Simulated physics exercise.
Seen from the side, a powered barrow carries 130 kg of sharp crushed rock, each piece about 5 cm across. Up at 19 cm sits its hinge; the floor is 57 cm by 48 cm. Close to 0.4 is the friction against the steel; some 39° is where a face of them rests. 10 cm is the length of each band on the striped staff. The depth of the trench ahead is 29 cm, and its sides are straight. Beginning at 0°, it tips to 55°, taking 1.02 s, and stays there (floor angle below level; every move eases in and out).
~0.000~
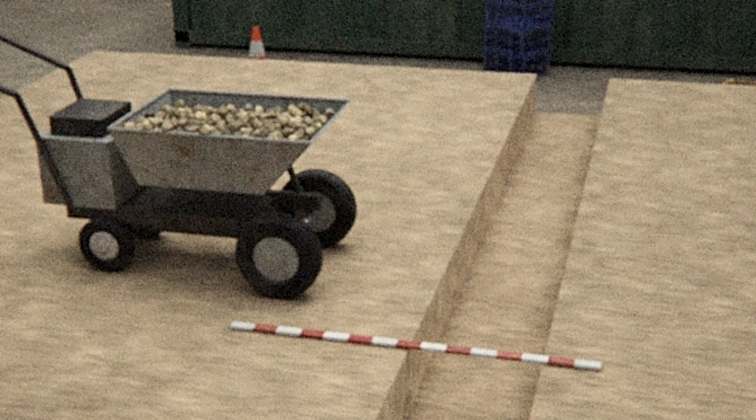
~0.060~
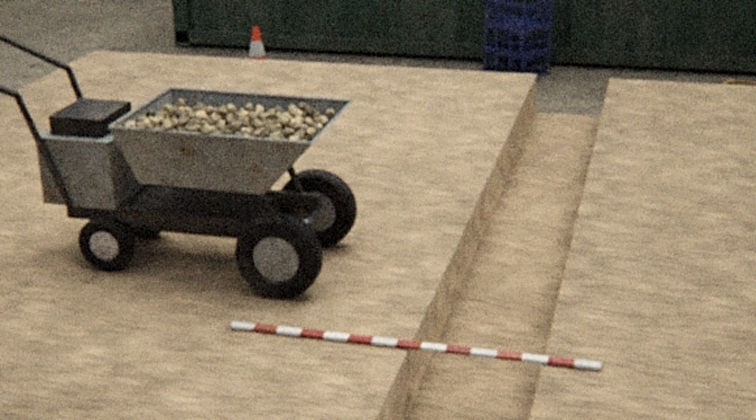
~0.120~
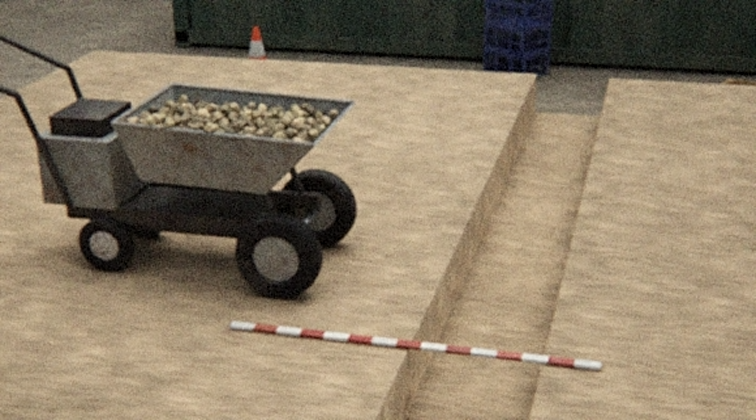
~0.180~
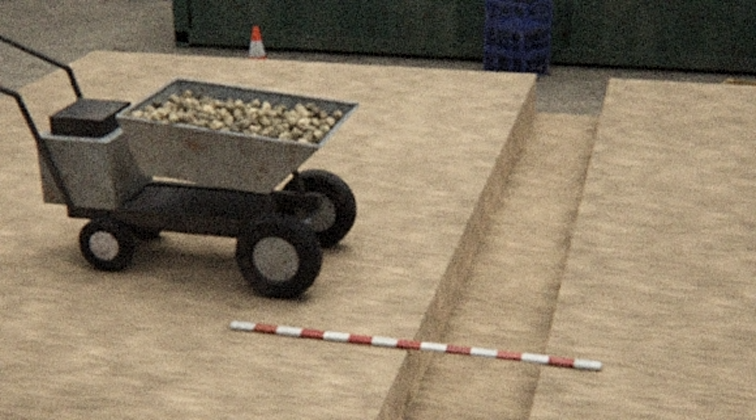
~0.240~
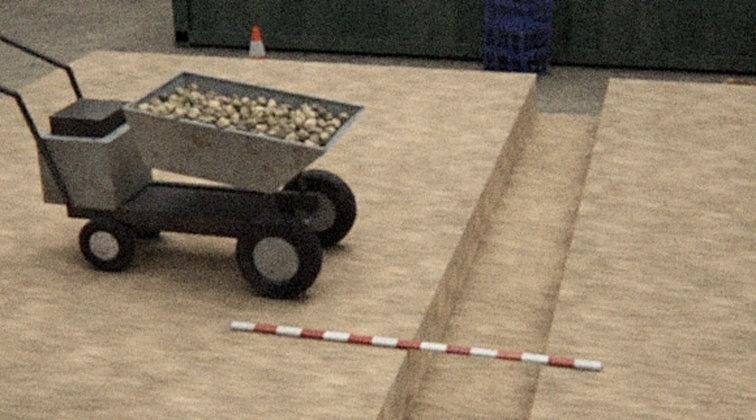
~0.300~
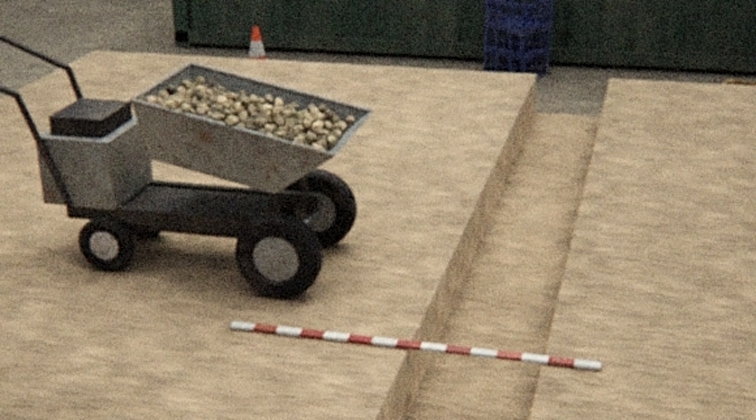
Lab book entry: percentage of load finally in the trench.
Approx. 35 percent.
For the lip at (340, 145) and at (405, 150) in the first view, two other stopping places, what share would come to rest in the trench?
I'd expect some 35 per cent, then some 35.
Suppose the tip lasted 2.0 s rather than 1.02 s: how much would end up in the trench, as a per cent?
I'd put it at roughly 20 per cent.
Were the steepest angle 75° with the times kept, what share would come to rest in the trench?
About 100%.
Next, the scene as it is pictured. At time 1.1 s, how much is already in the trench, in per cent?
By then, around 0 percent.
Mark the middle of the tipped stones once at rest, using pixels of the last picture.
At about pixel (475, 339) in the last view.
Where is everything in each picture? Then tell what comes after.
In the first picture, lip at (309, 144), floor tilted 0°, highest stones at (264, 113).
In the second picture, lip at (311, 144), floor tilted 1°, highest stones at (261, 114); the stones move at 0.1 m/s on average.
In the third picture, lip at (314, 145), floor tilted 2°, highest stones at (244, 111); the stones move at 0.3 m/s on average.
In the fourth picture, the tray is at 5°, its lip at (319, 148); the top of the load is at (212, 107); the stones move at 0.4 m/s on average.
In the fifth picture, lip at (326, 151), floor tilted 8°, highest stones at (199, 100); the stones move at 0.6 m/s on average.
In the sixth picture, the tray is at 11°, its lip at (334, 155); the top of the load is at (198, 92); the stones move at 0.6 m/s on average.
After 0.8 s the floor is at 46°; 100 % in the tray; the foremost stones are at (384, 191).
After 1.1 s the floor is at 55°; 95 % in the tray, 4 % short of the trench, 1 % in the trench; the foremost stones are at (444, 251).
After 1.5 s the floor is at 55°; 77 % in the tray, 6 % short of the trench, 17 % in the trench; the foremost stones are at (522, 342).
After 3.4 s the floor is at 55°; 61 % in the tray, 4 % short of the trench, 35 % in the trench; the foremost stones are at (548, 359).
